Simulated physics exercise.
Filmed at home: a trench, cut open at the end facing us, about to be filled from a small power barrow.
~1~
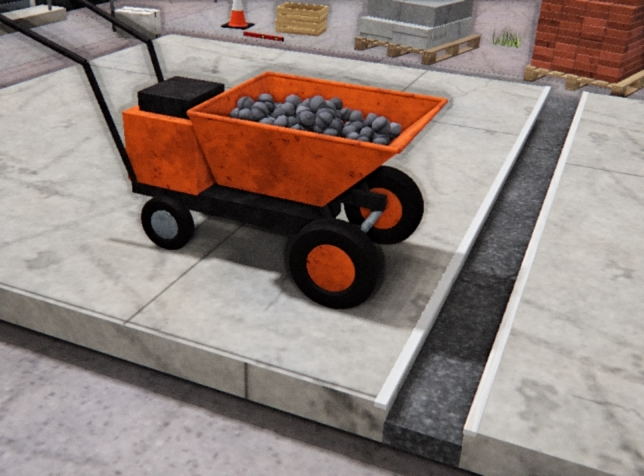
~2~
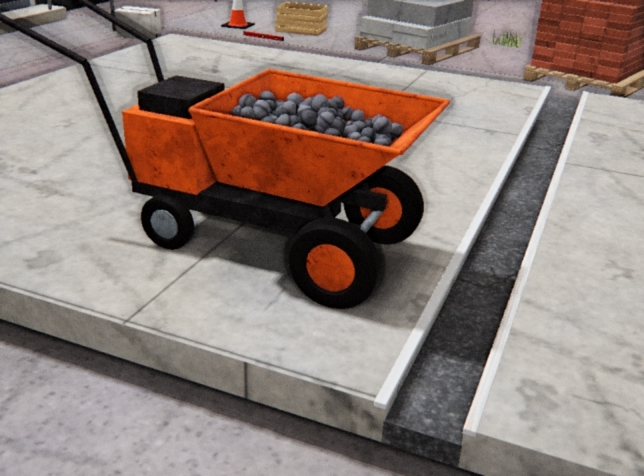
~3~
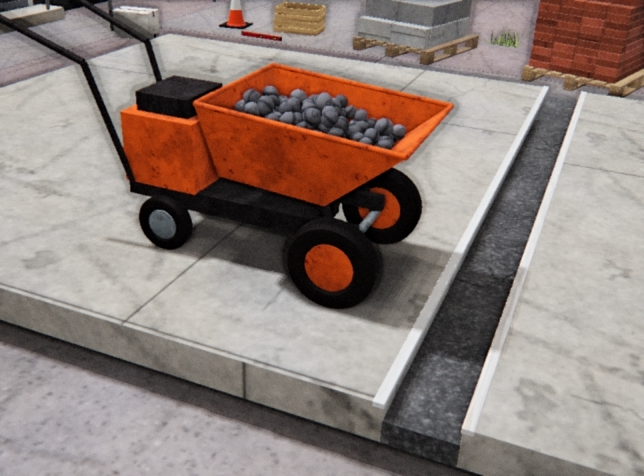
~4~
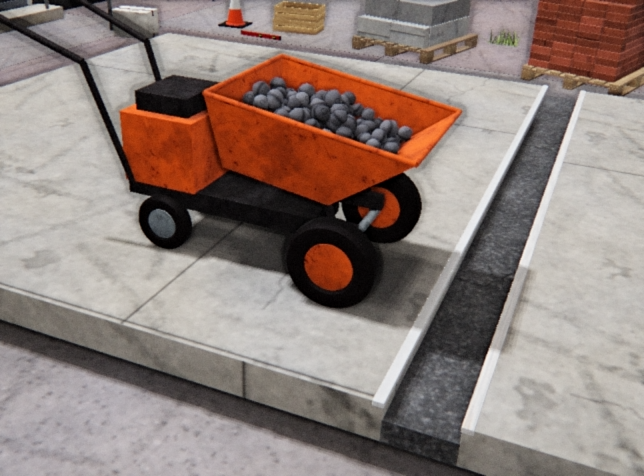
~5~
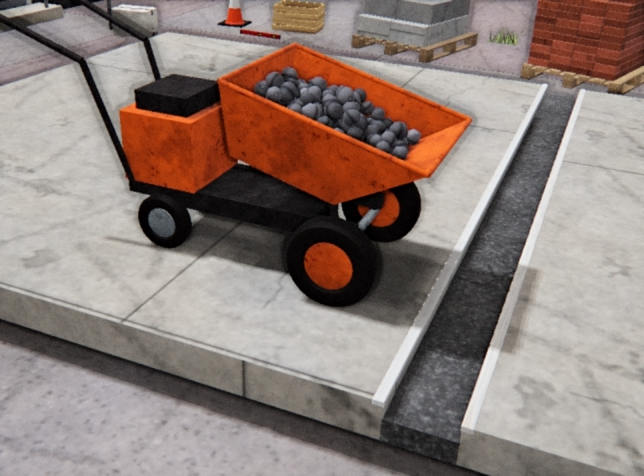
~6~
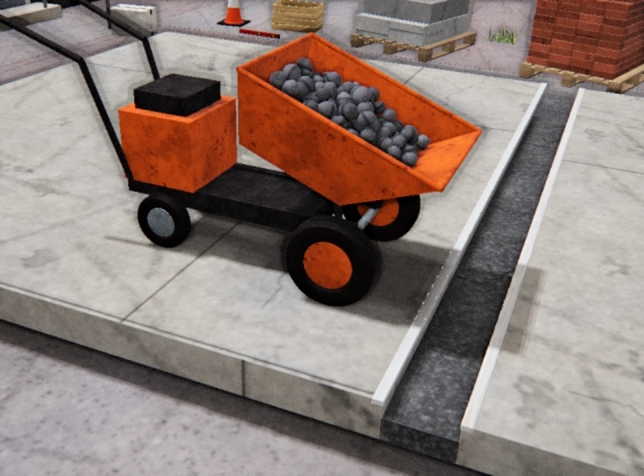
In this clip, a small orange power barrow loaded with round grey cobbles stands on pale slabs beside a narrow dark trench, and its skip gradually tilts forward to the right while the wheels stay in place.
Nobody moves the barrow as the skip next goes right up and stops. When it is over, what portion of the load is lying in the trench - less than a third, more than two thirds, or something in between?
Less than a third is lying there.
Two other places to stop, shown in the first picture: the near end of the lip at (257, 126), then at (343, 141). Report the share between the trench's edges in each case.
First spot: Roughly 30 percent; second spot: Roughly 50 percent.
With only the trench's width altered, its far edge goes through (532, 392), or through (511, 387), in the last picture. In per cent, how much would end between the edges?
In turn 50 and 30 in a hundred.
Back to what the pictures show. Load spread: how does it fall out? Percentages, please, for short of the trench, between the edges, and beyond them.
Short 0, between 10, beyond 55 per cent.
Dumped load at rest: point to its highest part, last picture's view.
Summit once settled: About (530, 306).
Soon, skip tipped steeply; all in the skip.
A while on, skip tipped right over; about half in the skip; a small part in or heaped over the trench; about a third beyond it; a stray few falling.
Towards the end, skip tipped right over; about a third in the skip; a small part in or heaped over the trench; about half beyond it.
Finally, skip tipped right over; about a third in the skip; a small part in or heaped over the trench; about half beyond it.
